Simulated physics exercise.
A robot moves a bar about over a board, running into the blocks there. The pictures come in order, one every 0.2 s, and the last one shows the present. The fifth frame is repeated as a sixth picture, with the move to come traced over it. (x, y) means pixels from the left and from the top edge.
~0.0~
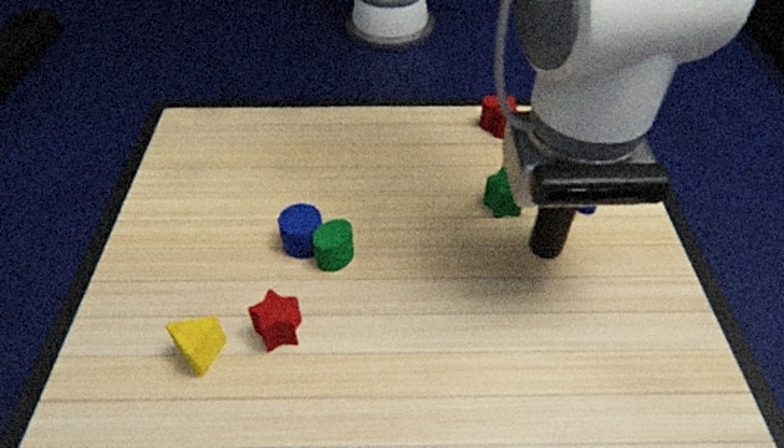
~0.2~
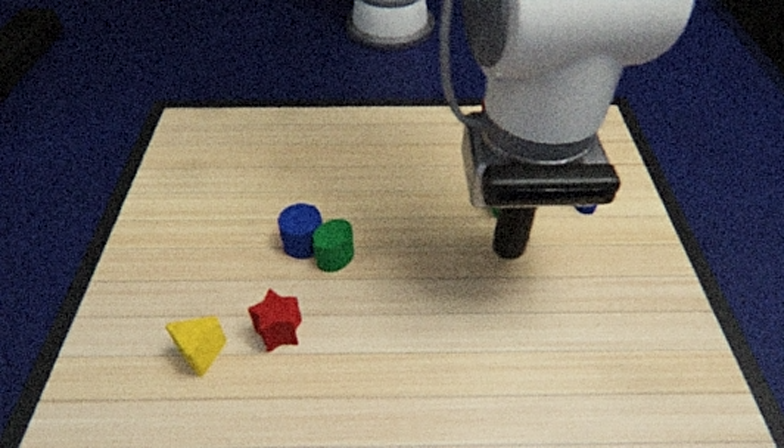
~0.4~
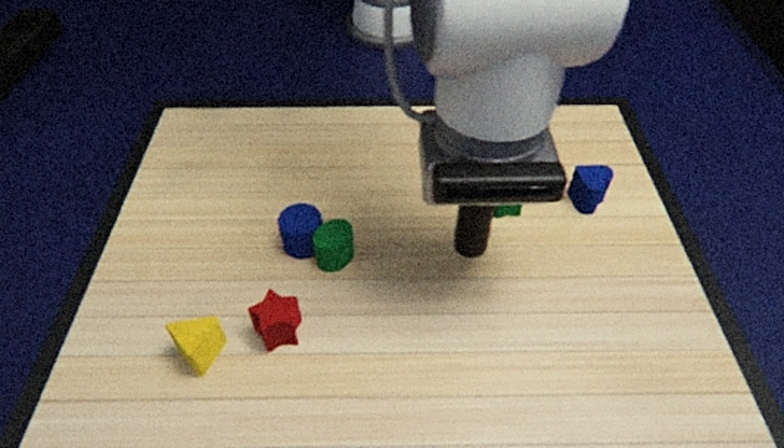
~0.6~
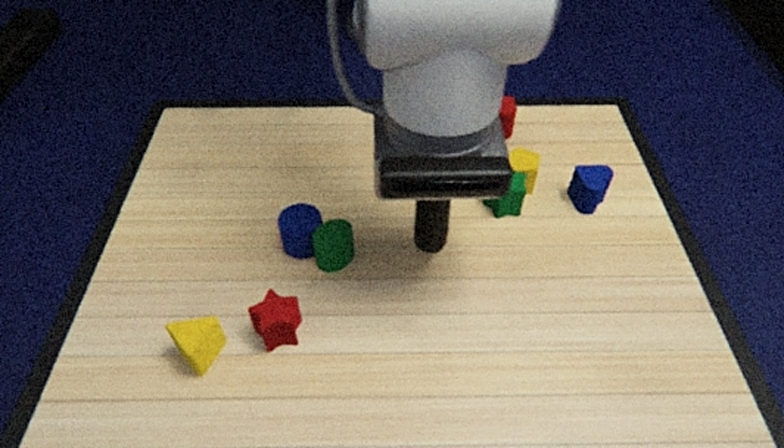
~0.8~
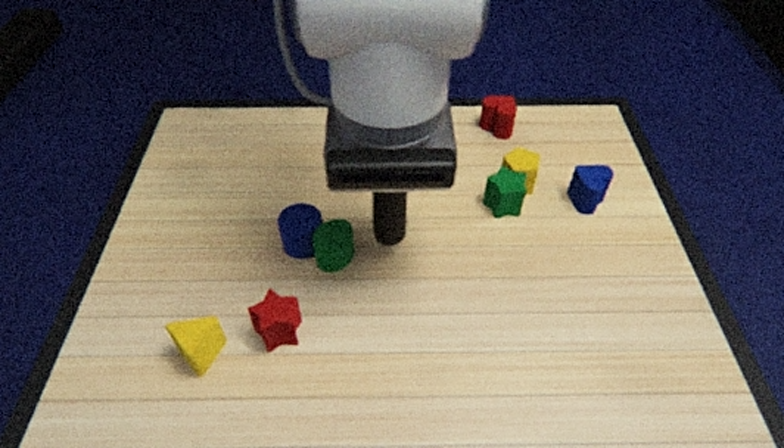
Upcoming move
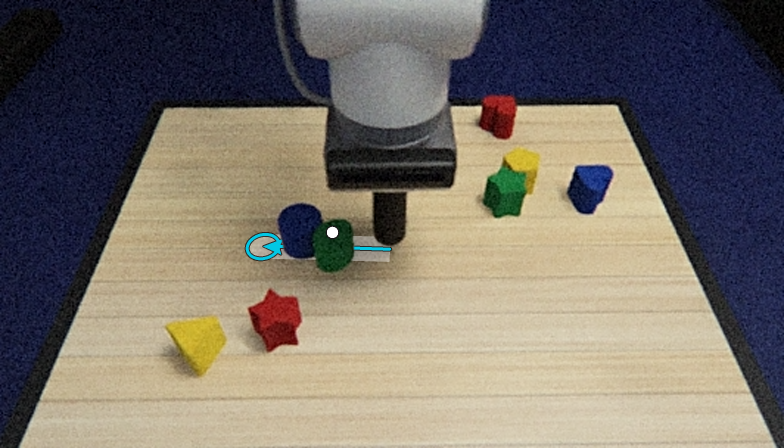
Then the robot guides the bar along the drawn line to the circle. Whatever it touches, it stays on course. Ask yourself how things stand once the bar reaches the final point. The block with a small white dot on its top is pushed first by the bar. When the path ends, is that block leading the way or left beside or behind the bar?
I think the bar loses the block with a small white dot on its top somewhere along the way.
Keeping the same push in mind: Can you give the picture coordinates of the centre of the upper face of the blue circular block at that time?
Top centre: (224, 210).
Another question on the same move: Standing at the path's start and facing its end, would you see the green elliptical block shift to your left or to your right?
To the path's left.
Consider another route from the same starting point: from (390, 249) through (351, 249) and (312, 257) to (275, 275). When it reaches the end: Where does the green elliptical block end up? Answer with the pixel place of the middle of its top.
It will end up at (261, 279).
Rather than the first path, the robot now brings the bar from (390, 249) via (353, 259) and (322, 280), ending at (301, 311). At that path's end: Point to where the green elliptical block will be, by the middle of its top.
Its top middle will sit at (274, 256).
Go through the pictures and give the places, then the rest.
Bar tip at (545, 248); block tops, red star block at (273, 308); blue circular block at (299, 218); green elliptical block at (332, 232), in the first frame.
Bar at (508, 248); blocks unchanged, in the second frame.
Bar at (470, 246); blocks unchanged, in the third frame.
Bar at (430, 242); blocks unchanged, in the fourth frame.
Bar at (390, 235); red star block at (273, 308); blue circular block at (299, 218); green elliptical block at (332, 232), in the fifth frame.
Path on the board, straight from (390, 249) to (263, 246); the dot is on the green elliptical block.
On the path given first. One third of the way, bar at (345, 233); blue circular block at (288, 218); green elliptical block at (314, 239), turned 35° anticlockwise.
Two thirds of the way, bar at (302, 232); blue circular block at (263, 216); green elliptical block at (291, 248), turned 95° anticlockwise.
At the end, bar at (259, 232); red star block in place; blue circular block at (224, 210); green elliptical block at (289, 248), turned 105° anticlockwise.
